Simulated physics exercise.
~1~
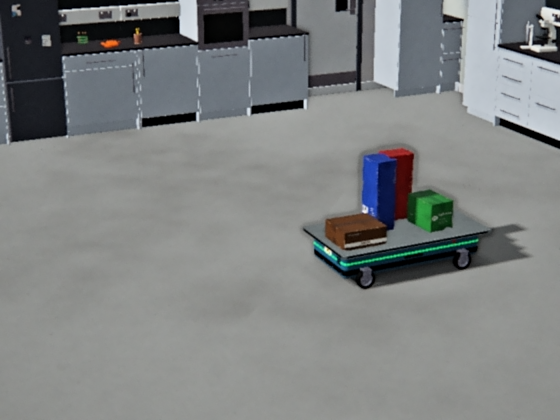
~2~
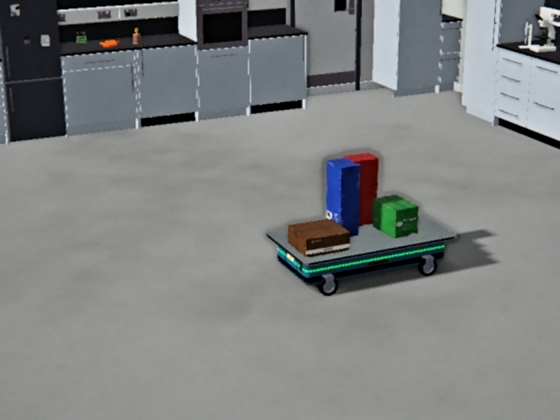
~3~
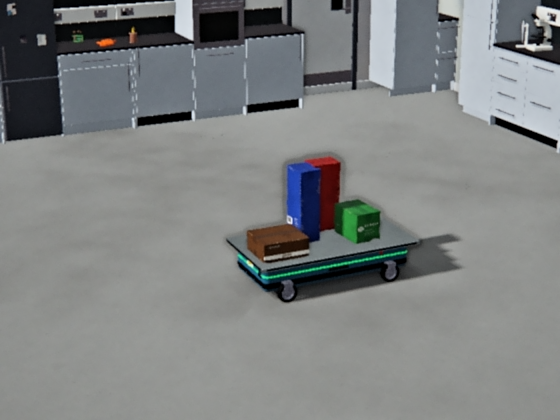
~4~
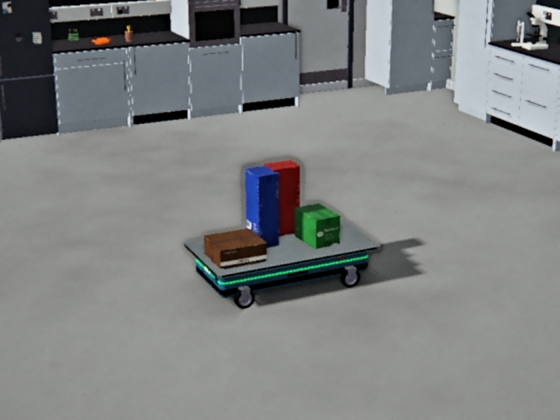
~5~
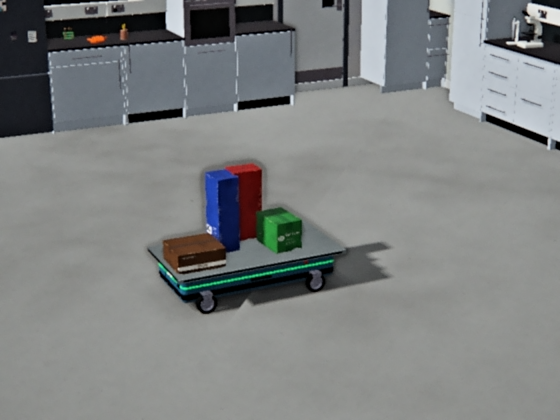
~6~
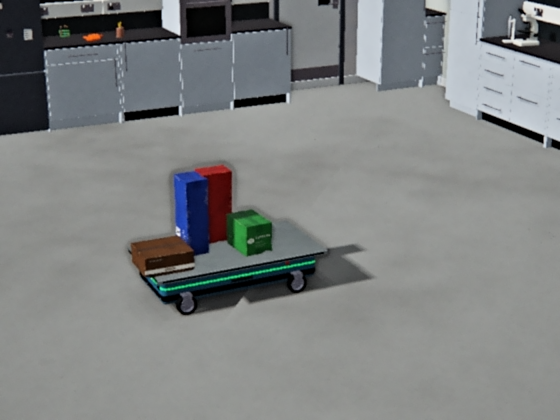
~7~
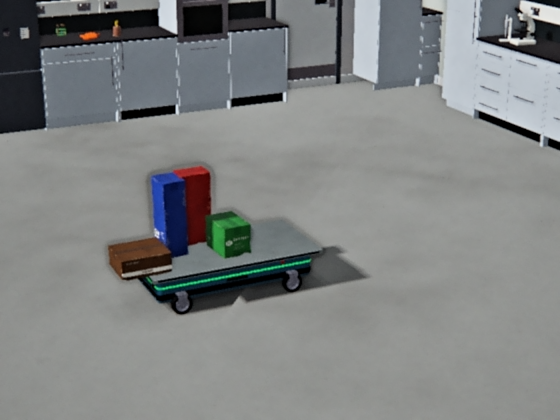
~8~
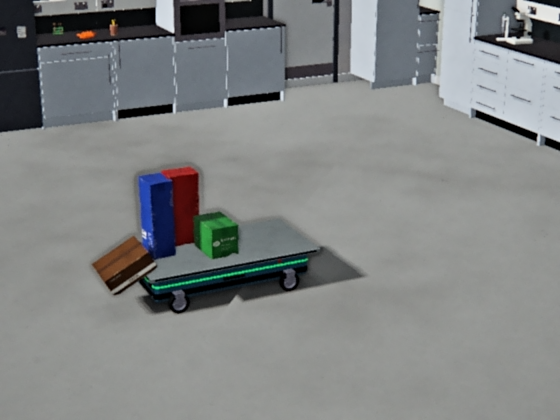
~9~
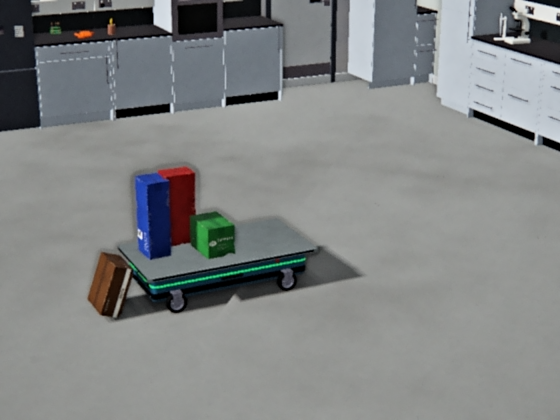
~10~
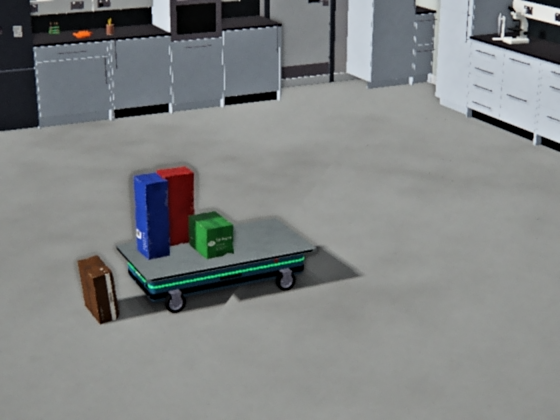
We see a flat cart carrying brown, blue, red and green boxes roll left across a gray floor and stop. The boxes slide toward its front, and the brown one tips off the left edge onto the floor, ending on its side, while the others stay upright aboard.
